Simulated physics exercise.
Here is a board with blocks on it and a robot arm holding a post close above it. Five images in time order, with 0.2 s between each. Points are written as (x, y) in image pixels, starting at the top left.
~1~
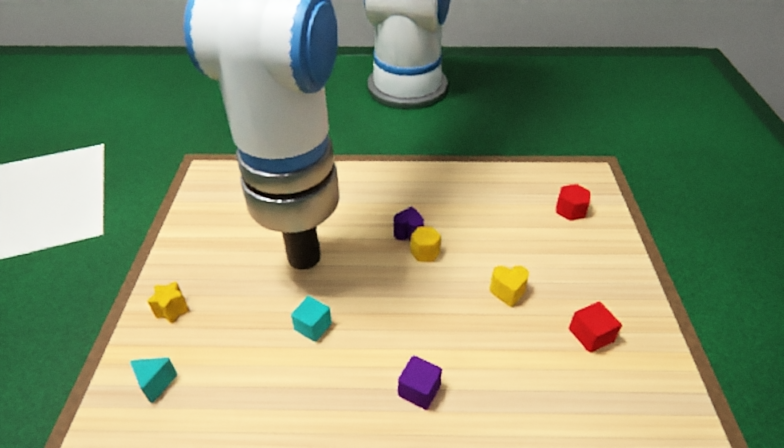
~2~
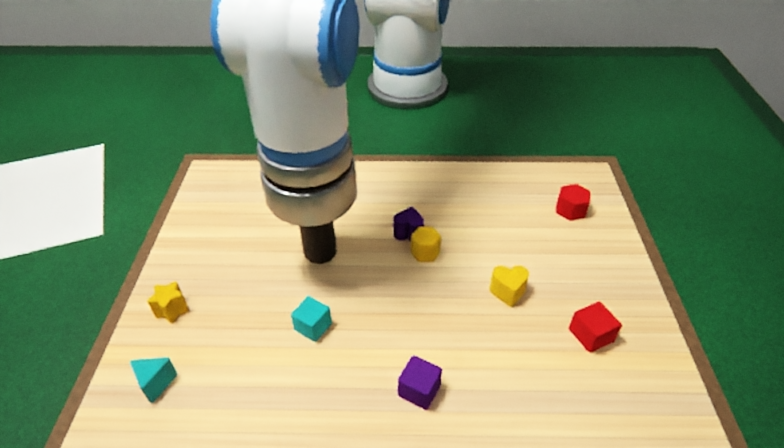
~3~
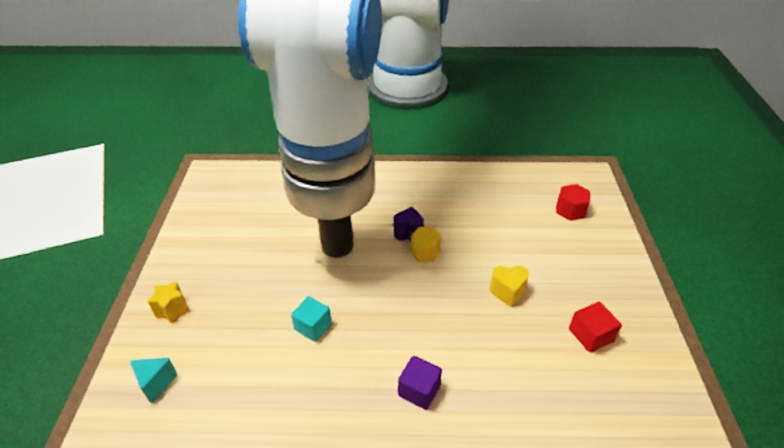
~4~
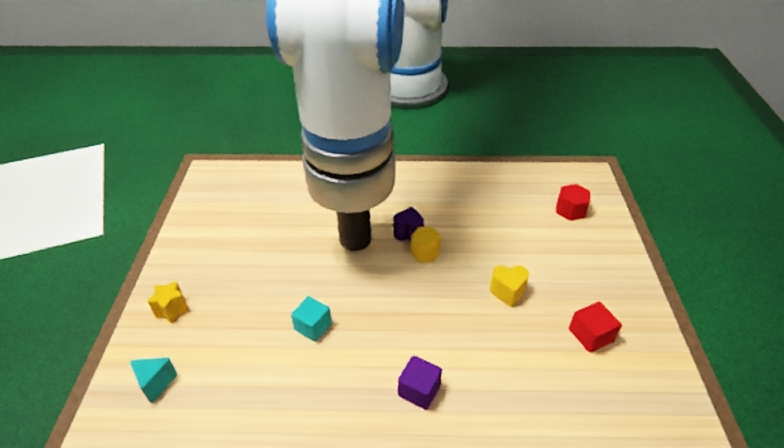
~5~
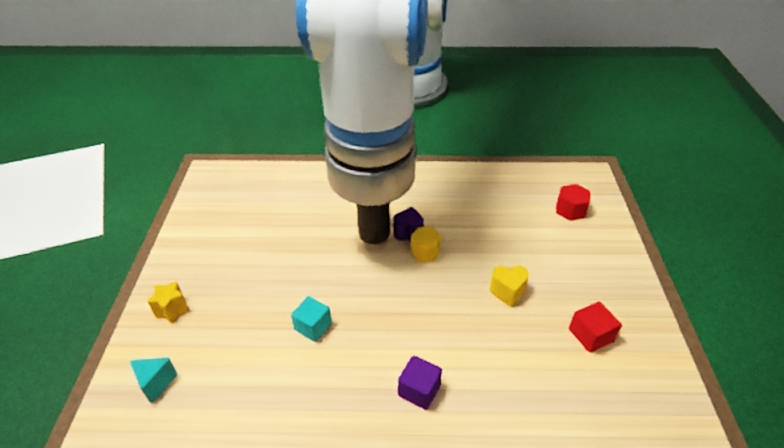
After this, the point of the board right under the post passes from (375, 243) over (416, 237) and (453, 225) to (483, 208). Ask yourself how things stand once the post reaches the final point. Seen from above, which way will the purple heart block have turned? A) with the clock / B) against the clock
Choice B: Against the clock.
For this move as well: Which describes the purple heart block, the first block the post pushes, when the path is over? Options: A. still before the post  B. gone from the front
A
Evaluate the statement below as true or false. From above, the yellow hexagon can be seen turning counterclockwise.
The statement is false.
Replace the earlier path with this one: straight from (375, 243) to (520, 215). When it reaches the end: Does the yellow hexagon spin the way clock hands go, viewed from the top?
It seems so.
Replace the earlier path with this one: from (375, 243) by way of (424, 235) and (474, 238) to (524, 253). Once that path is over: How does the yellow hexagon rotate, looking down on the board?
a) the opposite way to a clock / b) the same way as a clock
Letter b.
The first path, step by step. One third of the way, post at (417, 228); purple heart block at (443, 208), turned 20° anticlockwise; yellow hexagon at (436, 237), turned 35° clockwise.
Two thirds of the way, post at (455, 215); purple heart block at (475, 193), turned 45° anticlockwise; yellow hexagon at (438, 237), turned 40° clockwise.
At the end, post at (484, 199); purple heart block at (495, 175), turned 85° anticlockwise; yellow hexagon at (438, 237), turned 40° clockwise.
